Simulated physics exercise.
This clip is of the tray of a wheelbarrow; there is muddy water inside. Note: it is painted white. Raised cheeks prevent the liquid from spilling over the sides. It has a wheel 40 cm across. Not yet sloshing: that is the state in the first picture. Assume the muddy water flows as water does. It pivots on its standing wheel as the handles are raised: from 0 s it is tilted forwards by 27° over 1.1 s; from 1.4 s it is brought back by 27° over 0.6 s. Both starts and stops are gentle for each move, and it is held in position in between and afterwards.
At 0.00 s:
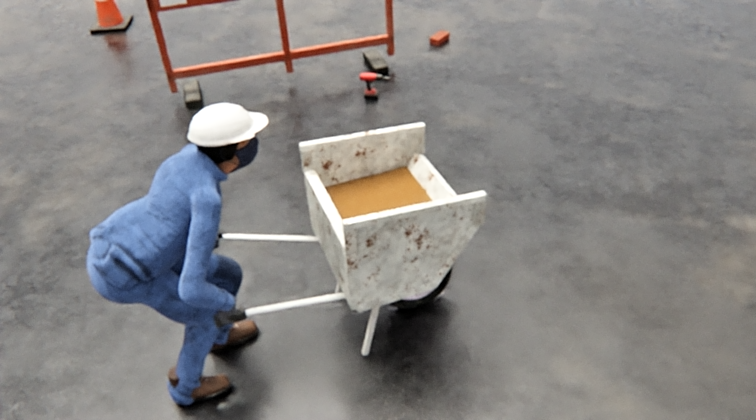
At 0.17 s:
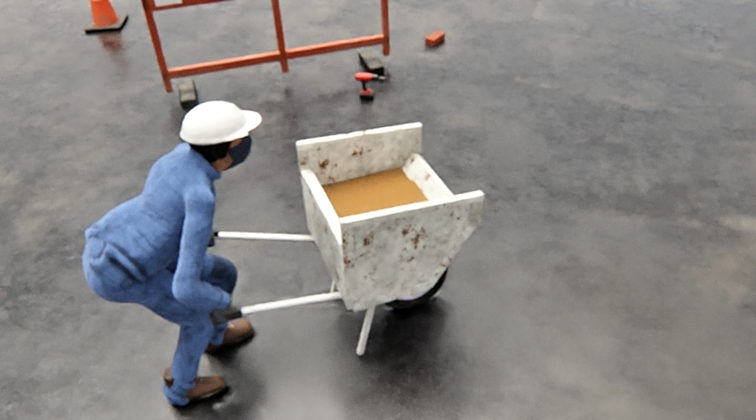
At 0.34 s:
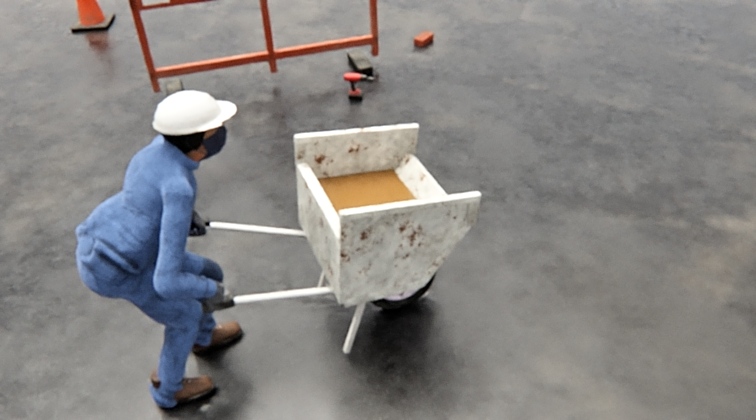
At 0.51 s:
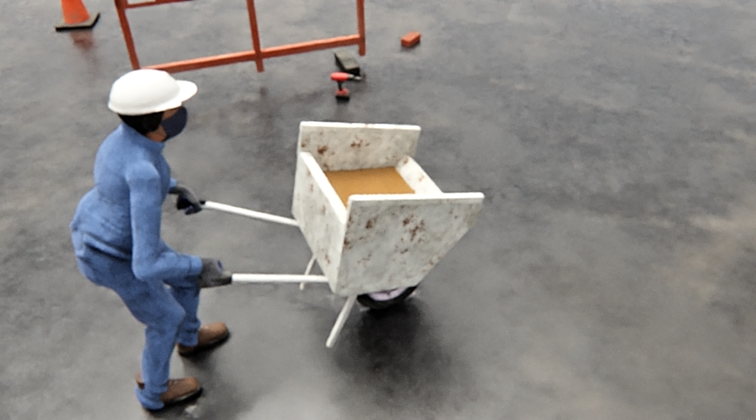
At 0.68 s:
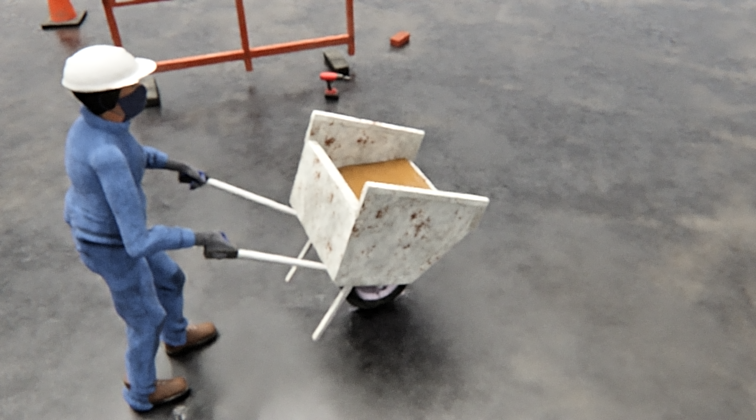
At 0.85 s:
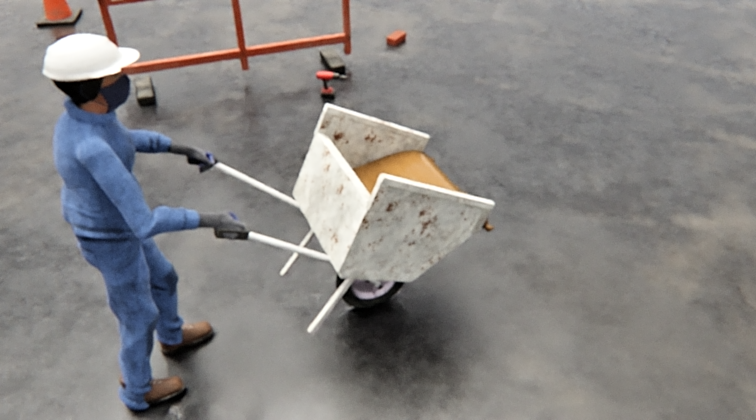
A worker in blue overalls and a white hard hat bent behind a white wheelbarrow of muddy water, then straightened up, raising the handles and tilting the tray forwards until a little came over the front.
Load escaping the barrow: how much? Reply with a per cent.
45 per cent.
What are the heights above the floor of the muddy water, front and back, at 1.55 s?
I'd say some 18 centimetres in front and some 6 centimetres behind.
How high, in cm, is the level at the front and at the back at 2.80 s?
About 16 cm in front, about 8 cm behind.
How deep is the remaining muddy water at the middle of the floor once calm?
Close to 14 cm once things settle.
By 1.55 s the barrow is at 25° forwards, the surface stands 18 cm on the front, 5 cm on the back; the loss stands at 36 per cent, over the front.
By 2.15 s the surface stands 5 cm on the front, 31 cm on the back; the loss stands at 41 per cent, over the front.
By 2.80 s the surface stands 15 cm on the front, 7 cm on the back; the loss stands at 45 per cent, over the front.
By 4.89 s the loss stands at 45 per cent, over the front, 26 of 57 litres.
